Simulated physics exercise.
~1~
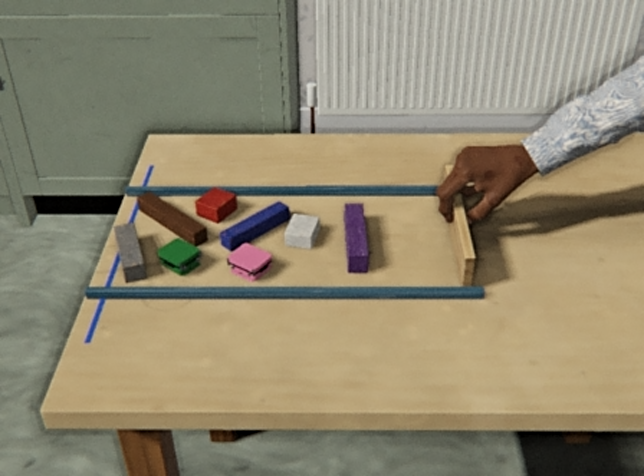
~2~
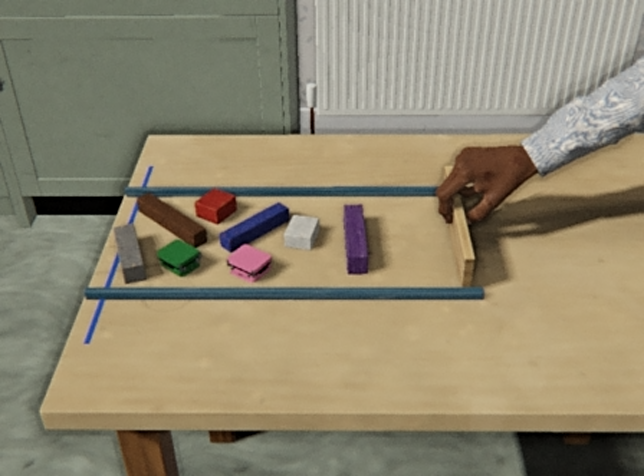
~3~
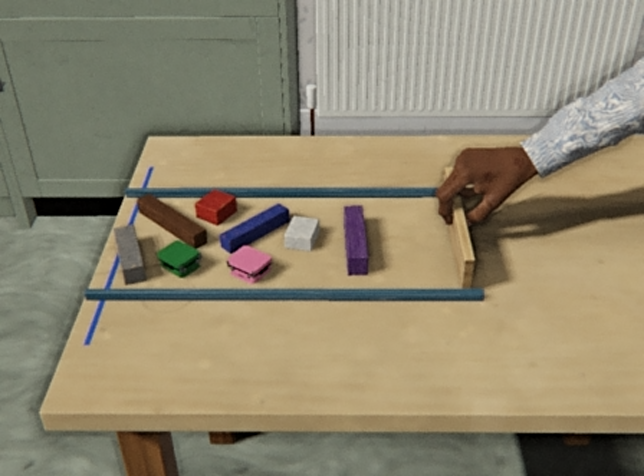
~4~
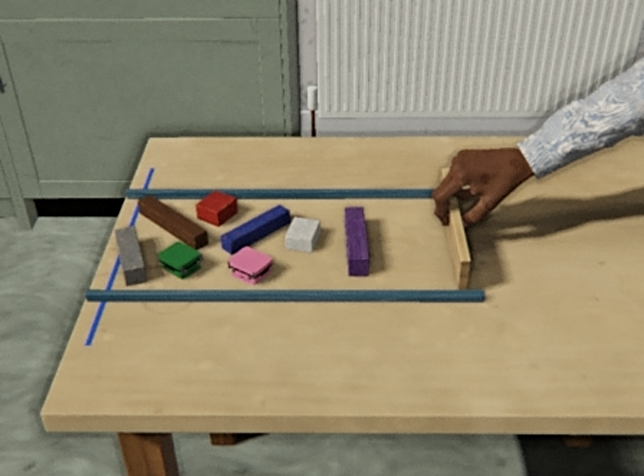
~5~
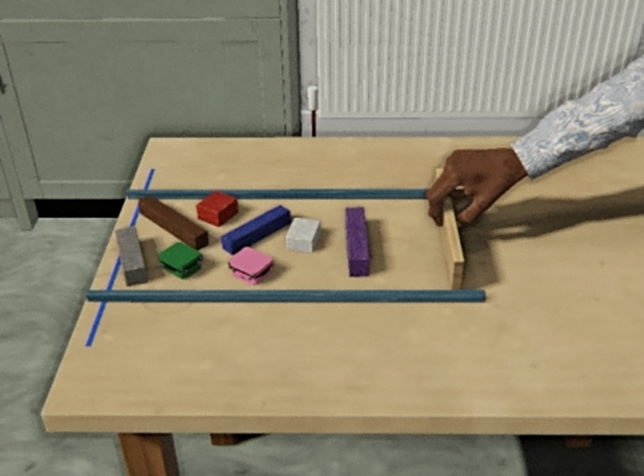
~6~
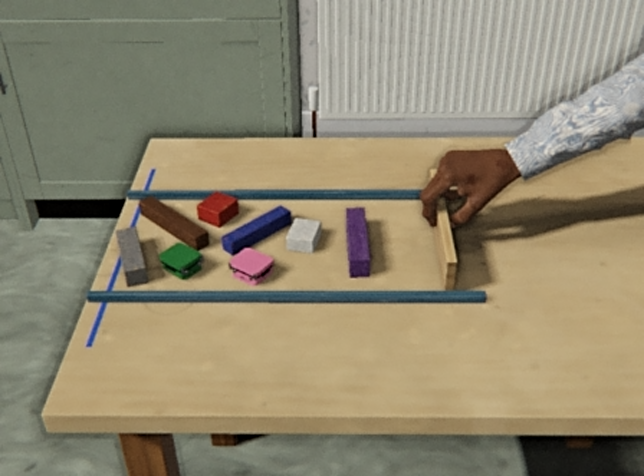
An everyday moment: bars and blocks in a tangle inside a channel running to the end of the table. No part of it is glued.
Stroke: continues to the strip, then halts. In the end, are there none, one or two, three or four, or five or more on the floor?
Falls come to a total above four.
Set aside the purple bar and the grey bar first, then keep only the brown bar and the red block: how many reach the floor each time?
4, then 5.
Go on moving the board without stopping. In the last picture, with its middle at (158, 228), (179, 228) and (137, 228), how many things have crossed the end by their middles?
Going through the three positions, you'd get 3, 2 and 7.
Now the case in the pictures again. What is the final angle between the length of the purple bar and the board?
About 0 degrees.
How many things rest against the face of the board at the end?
At rest, 1 are in contact.
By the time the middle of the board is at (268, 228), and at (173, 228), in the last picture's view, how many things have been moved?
I get 6 at the one place and 8 at the other.
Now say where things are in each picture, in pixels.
Grey bar (130, 252); brown bar (172, 219); green case (180, 258); board (458, 224); tape (124, 241), in the first frame.
Brown bar (171, 220); blue bar (255, 227), in the second frame.
Green case (179, 261); pink case (250, 266), in the third frame.
Grey bar (130, 255); purple bar (356, 240), in the fourth frame.
Brown bar (173, 222); white block (304, 235), in the fifth frame.
Grey bar (131, 256); brown bar (173, 223); green case (181, 263); board (441, 228); tape (126, 245), in the sixth frame.
Soon after, none off yet; grey bar at rest near (131, 256); brown bar at rest near (173, 223); green case at rest near (181, 263).
Then, none off yet; grey bar at rest near (131, 256); brown bar moved a little near (159, 220); green case at rest near (181, 263).
Further on, one off so far; grey bar on its side near (73, 306); brown bar tipped well over near (105, 222); green case moved well along near (107, 259).
By the end, the number that fall off is five or more; fallen, white block, pink case, blue bar, red block, green case, brown bar and grey bar.
